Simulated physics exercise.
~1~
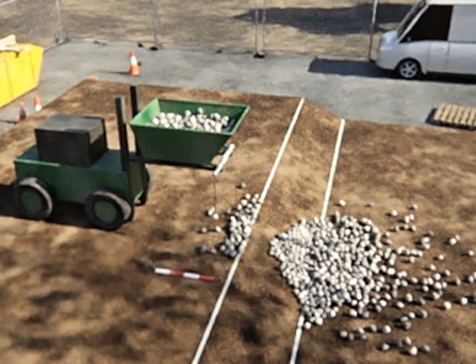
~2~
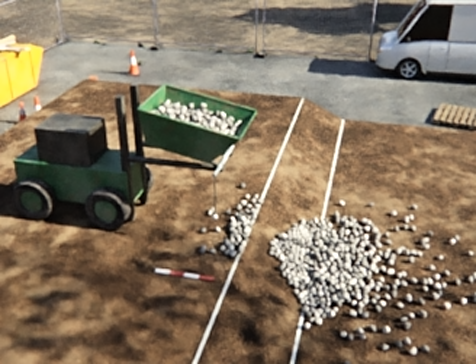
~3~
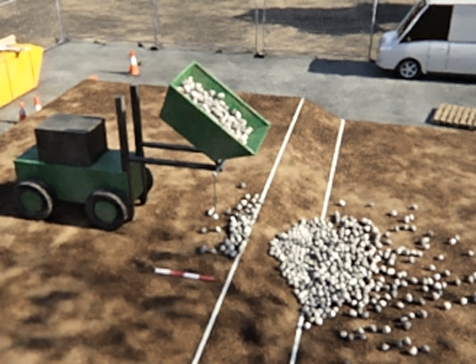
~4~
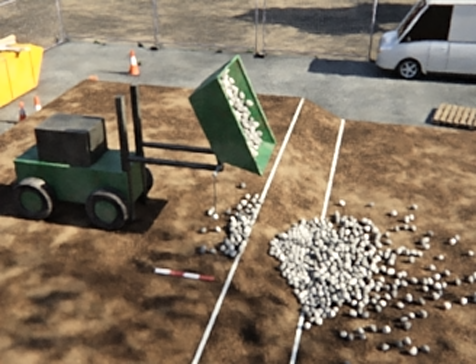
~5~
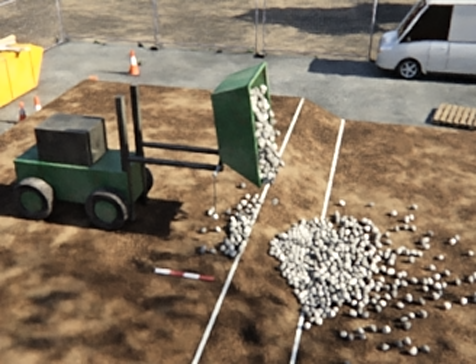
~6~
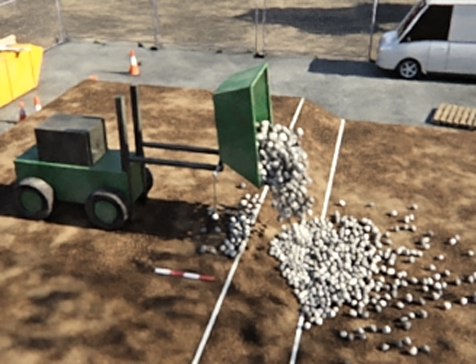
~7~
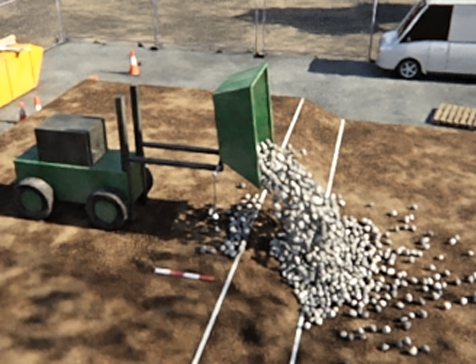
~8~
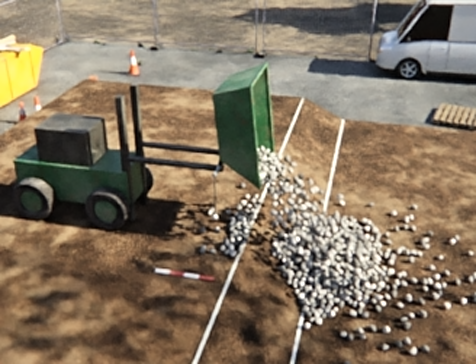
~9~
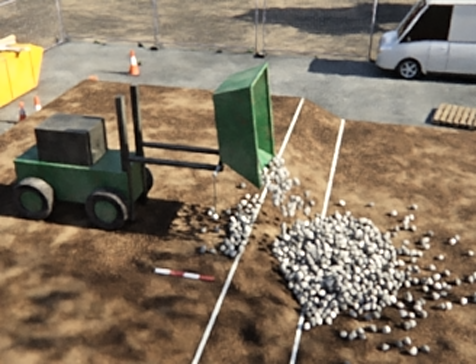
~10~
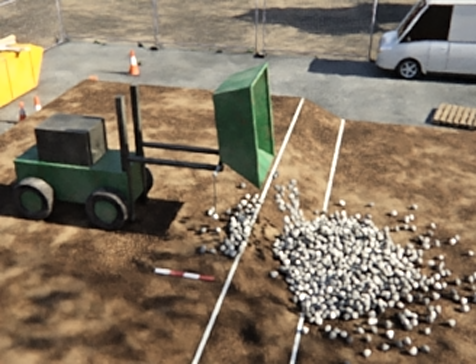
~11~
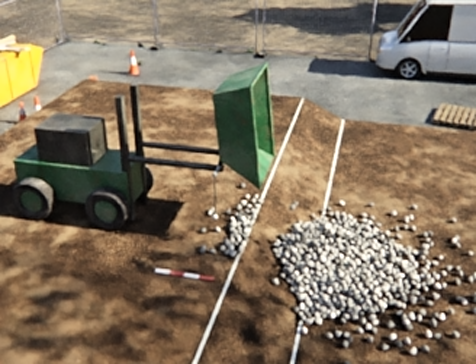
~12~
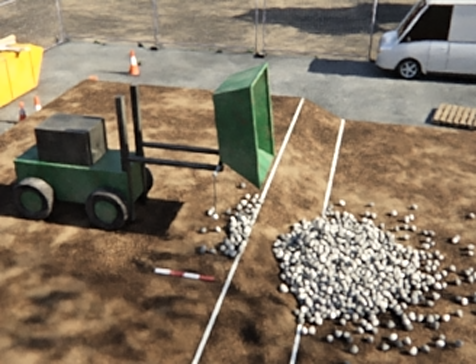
A green fork truck with dark uprights stands at the left of a brown dirt site seen from above, holding a green skip of pale stones beside a low bank marked by two white lines. A heap of similar stones lies at the right, with an orange cone, a fence and a white van behind. The skip tips steadily to the right until it is nearly upright. The stones pour from its lower lip, tumble down the bank and spread into the heap. At the end the skip hangs empty and still, above a larger heap and a small patch left near the upper line.
